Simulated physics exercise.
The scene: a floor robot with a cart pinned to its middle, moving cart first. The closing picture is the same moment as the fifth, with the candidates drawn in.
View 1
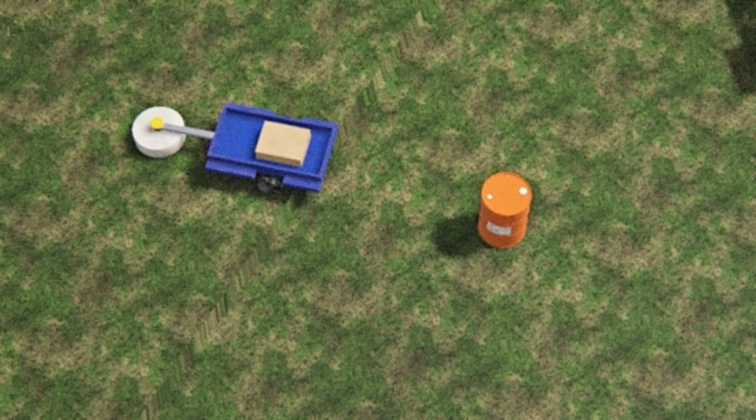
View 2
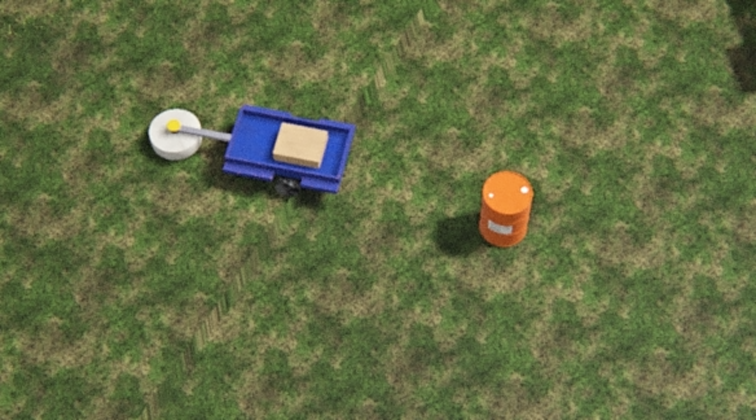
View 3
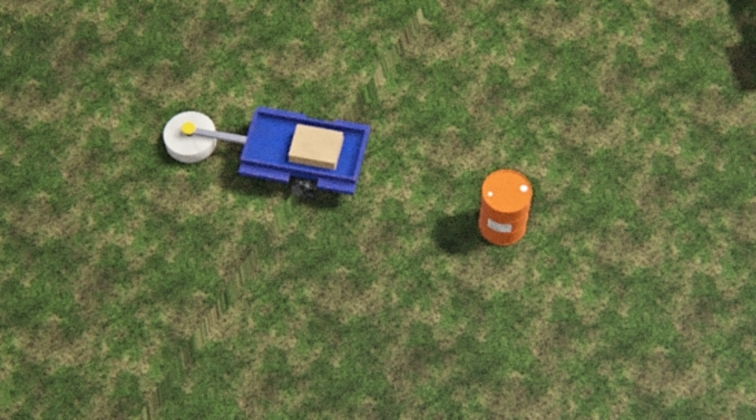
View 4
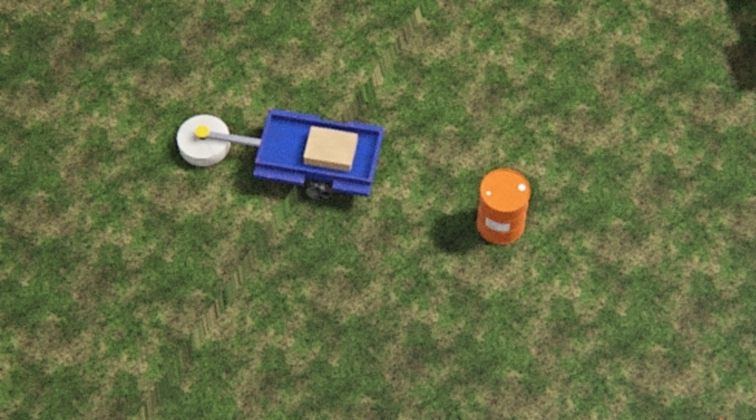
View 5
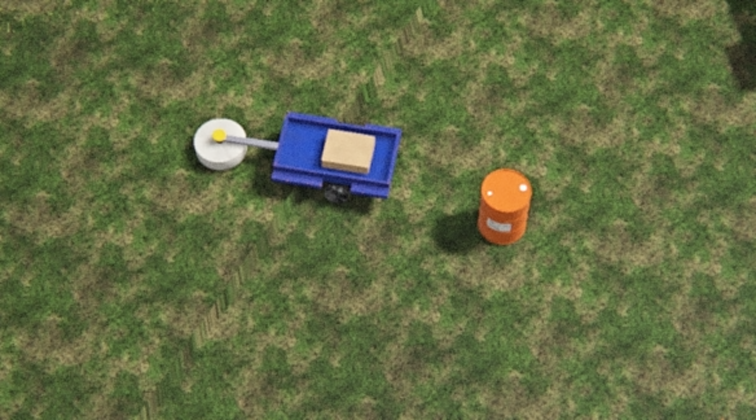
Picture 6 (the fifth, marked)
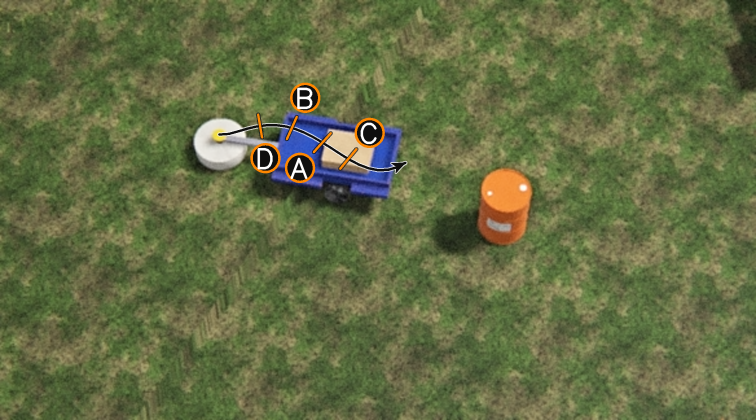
On patchy grass, a round white robot pushing a blue cart with a box slowly rightward, an orange drum standing still.
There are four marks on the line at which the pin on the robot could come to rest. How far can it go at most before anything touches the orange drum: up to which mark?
All is well up to B.
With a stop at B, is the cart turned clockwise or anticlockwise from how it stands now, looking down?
Clockwise.
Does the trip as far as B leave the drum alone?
For that mark, yes.
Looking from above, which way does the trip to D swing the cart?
Clockwise.
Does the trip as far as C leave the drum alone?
No.
On the marked copy, A at (322, 143); B at (292, 128); C at (348, 159); D at (260, 126); the route from (219, 135) via (320, 141) to (405, 163).
With B. Early on, robot (245, 137), cart (360, 157).
Further on, robot (271, 133), cart (381, 163).
At the end, robot (293, 136), cart (402, 170); nothing has been touched.
As for the rest, A is too far, the drum has been hit; C is too far, the drum has been hit; D is safe but short.
